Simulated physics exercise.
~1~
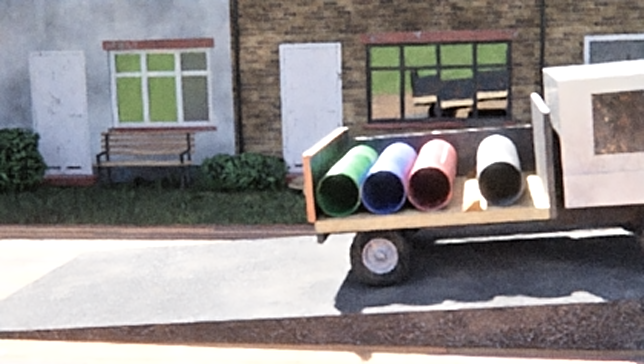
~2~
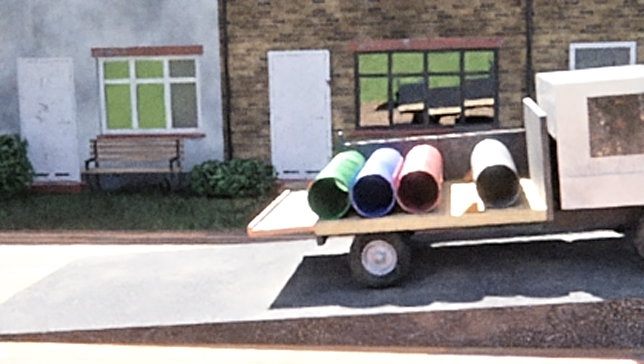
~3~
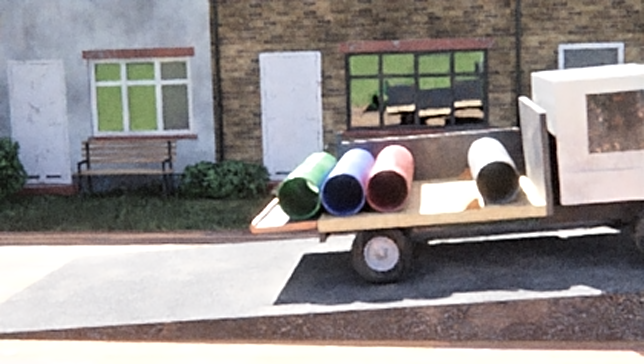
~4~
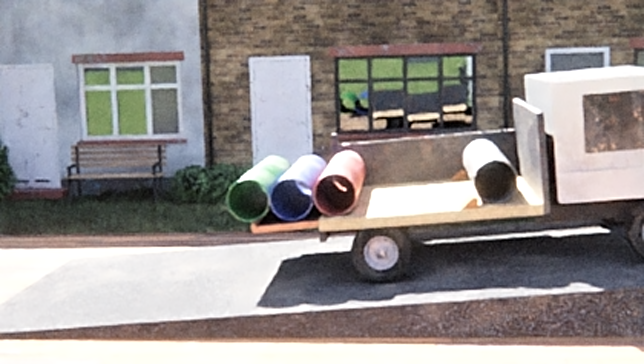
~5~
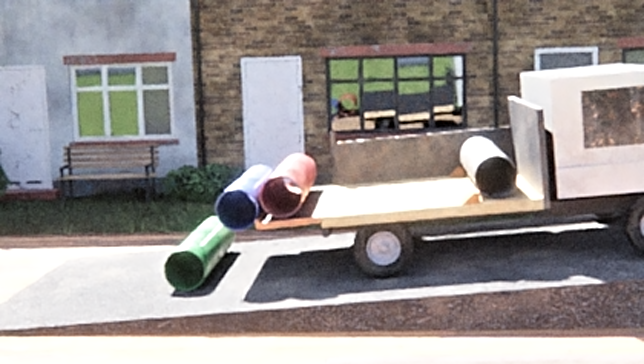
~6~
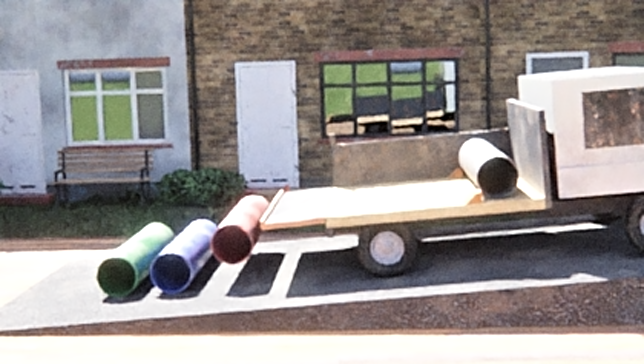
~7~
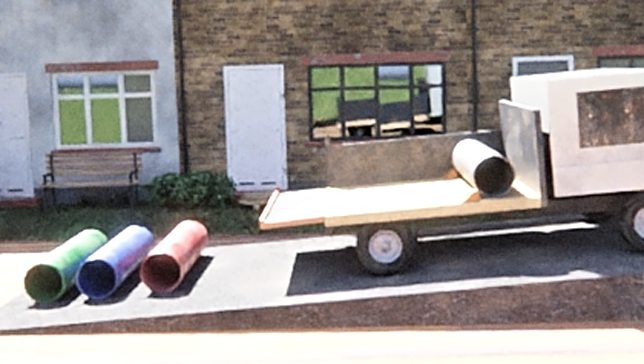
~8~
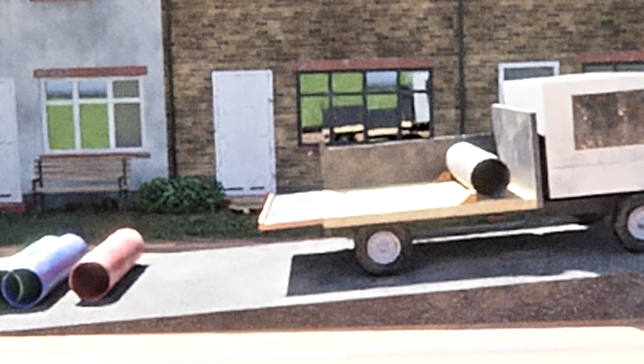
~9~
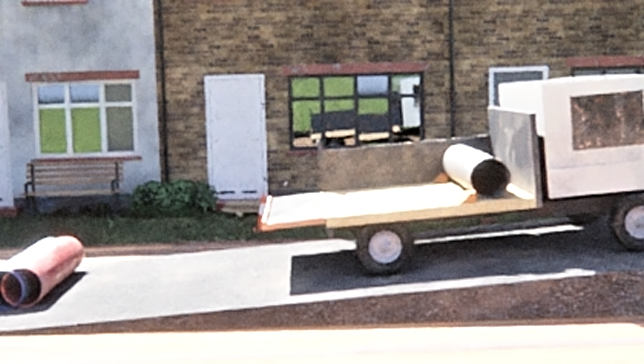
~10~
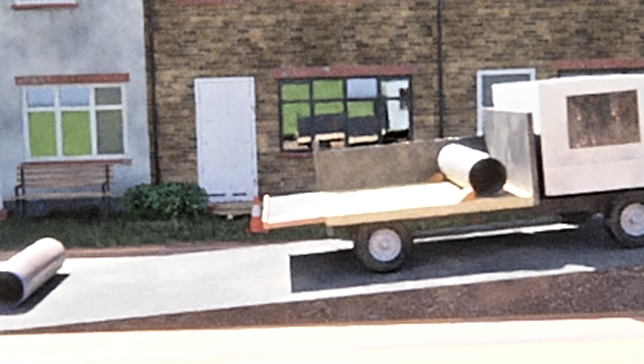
A pick-up truck parked on a slope had its tailgate drop open, and the green, blue and red pipes rolled left off the back one after another and away down the ground, while a white pipe stayed on the bed.
